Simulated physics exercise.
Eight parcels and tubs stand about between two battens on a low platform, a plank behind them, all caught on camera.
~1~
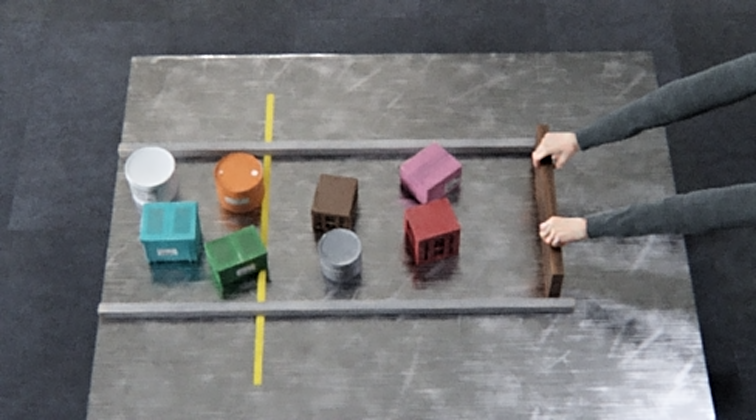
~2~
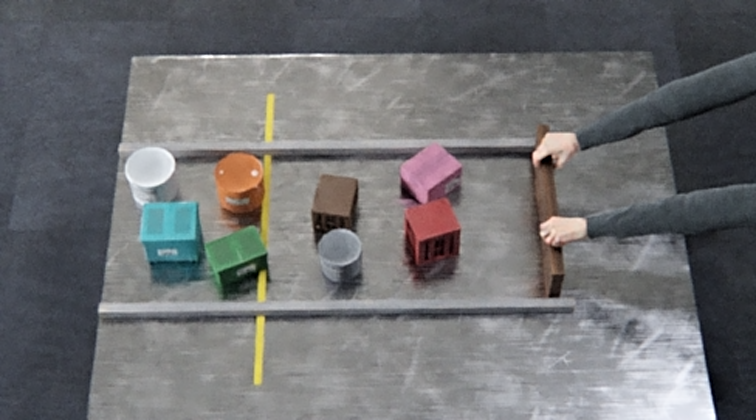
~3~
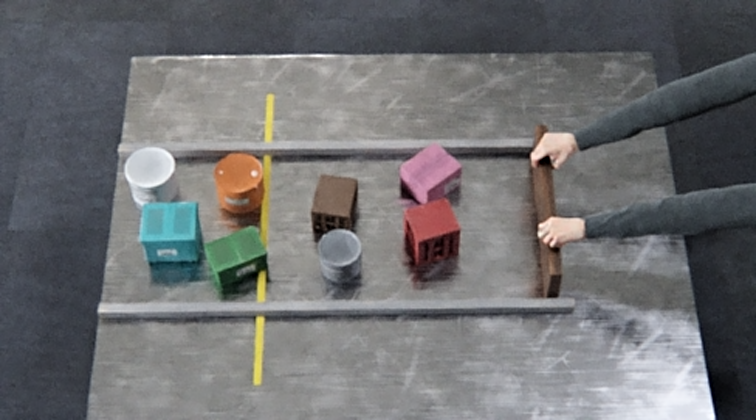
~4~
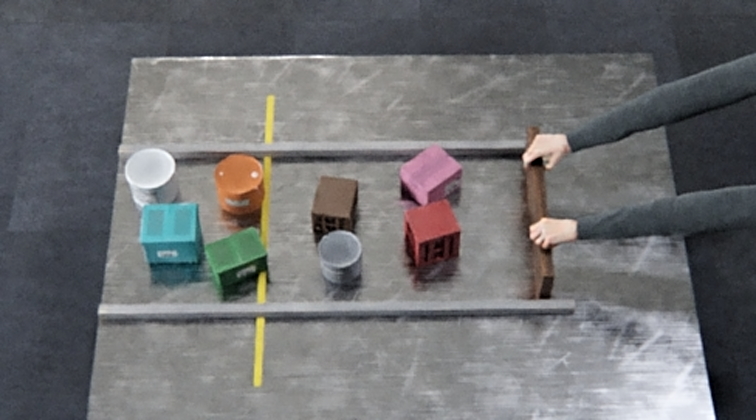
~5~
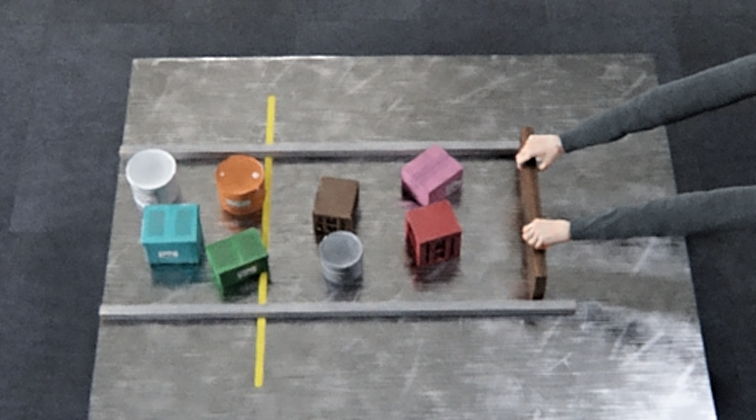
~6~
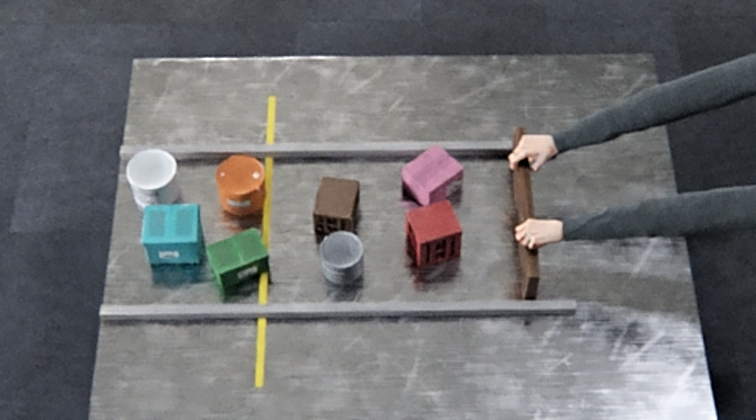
On a low metal platform, two hands slide a brown plank slightly left between battens while eight parcels and tubs stay still.
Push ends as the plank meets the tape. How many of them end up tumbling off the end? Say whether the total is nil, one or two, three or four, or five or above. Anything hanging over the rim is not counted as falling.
Lost: Nothing.
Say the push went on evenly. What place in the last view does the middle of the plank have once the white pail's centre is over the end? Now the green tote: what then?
I'd put it close to (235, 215), and close to (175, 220) for the other one.
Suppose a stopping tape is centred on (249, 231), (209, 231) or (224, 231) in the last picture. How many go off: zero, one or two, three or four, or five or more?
Going one by one, the answers are not one, either one or two and 1 or 2.
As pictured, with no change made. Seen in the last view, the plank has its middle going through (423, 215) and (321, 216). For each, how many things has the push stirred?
At the first place 2, at the second 6.
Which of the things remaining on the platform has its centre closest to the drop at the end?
It's the white pail that is foremost.
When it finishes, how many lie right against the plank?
Contact count: 3.
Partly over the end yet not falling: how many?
Expected count: 0.
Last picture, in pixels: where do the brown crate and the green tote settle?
The brown crate comes to rest at (228, 203), and the green tote comes to rest at (199, 273).
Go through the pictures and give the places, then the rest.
White pail (153, 178); turquoise tote (172, 233); orange canister (240, 183); plank (548, 211); tape (264, 228), in the first frame.
Turquoise tote (172, 233); plank (548, 211), in the second frame.
Orange canister (240, 183); green tote (237, 257), in the third frame.
White pail (153, 179); pink parcel (431, 177), in the fourth frame.
Turquoise tote (173, 235); red crate (433, 234), in the fifth frame.
White pail (154, 180); turquoise tote (173, 235); orange canister (242, 185); plank (525, 213); tape (266, 231), in the sixth frame.
Soon after, none off yet; white pail at rest near (154, 180); turquoise tote at rest near (173, 235); orange canister at rest near (242, 185).
In the end, the number that fall off is zero.
